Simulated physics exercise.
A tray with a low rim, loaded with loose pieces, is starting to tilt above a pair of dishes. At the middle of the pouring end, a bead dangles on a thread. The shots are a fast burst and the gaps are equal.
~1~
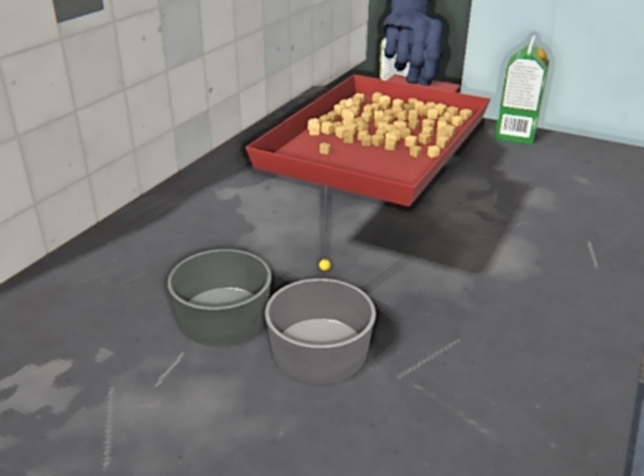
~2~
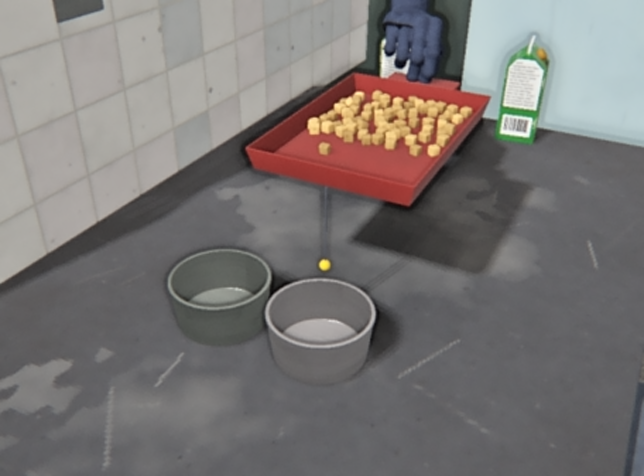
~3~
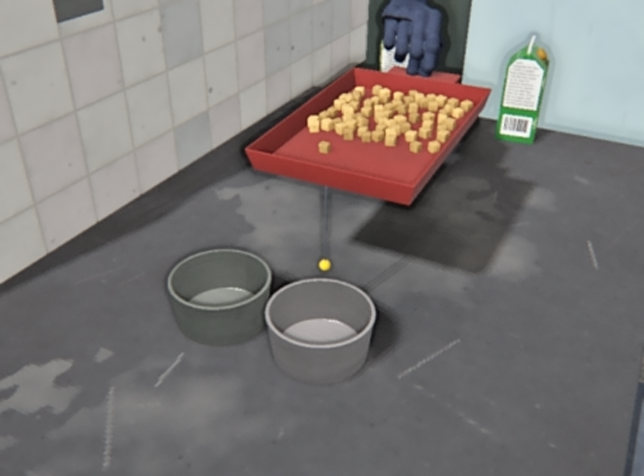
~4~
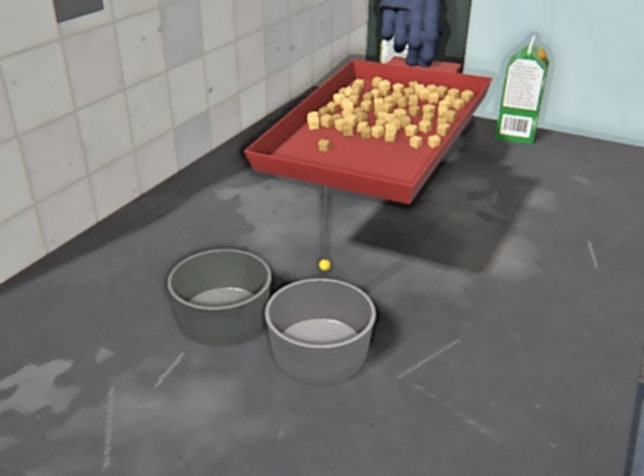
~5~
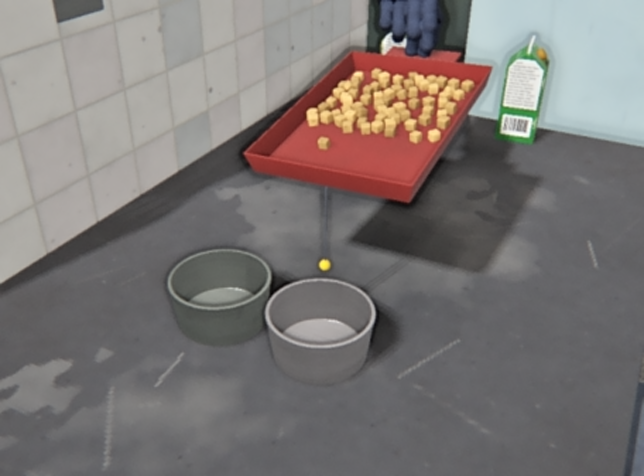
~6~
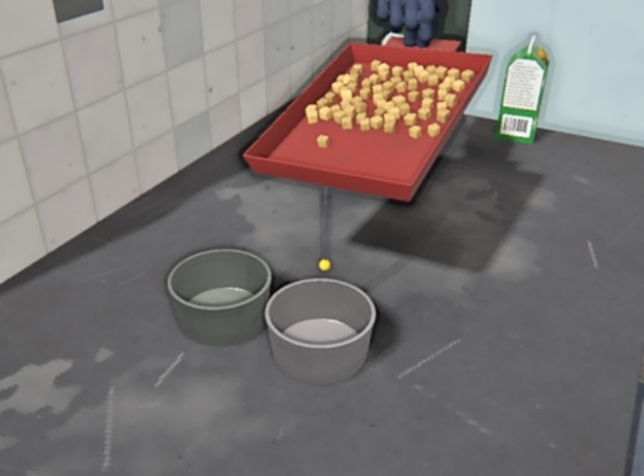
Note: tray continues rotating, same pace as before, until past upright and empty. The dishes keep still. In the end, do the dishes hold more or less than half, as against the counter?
They hold more than half.
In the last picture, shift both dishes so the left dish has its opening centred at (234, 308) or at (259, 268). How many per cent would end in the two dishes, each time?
40 %, then 70 %.
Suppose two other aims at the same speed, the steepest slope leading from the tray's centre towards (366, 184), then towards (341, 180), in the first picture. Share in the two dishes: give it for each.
Respectively close to 50 and 70 in a hundred.
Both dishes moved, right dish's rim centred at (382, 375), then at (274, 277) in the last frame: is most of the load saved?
In order, they'd catch a minor share, and next a major share.
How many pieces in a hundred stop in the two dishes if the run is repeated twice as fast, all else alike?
Estimate: Some 80%.
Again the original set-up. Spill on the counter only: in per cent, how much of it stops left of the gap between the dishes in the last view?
I'd guess close to 60 %.
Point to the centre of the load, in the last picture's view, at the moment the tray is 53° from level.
The load is centred about (295, 151).
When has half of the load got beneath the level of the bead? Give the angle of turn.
The tilt is near 105° by then.
Soon after the last picture, tray tipped steeply; nearly all on the tray; a small part in the air.
A little later, tray tipped right over; most on the tray; a small part in the right dish; a small part in the left dish; a small part outside both; a stray few in the air.
Later still, tray tipped past a quarter turn; about a quarter in the right dish; about half in the left dish; about a quarter outside both.
By the end, tray tipped past a quarter turn; about a quarter in the right dish; about half in the left dish; about a quarter outside both.
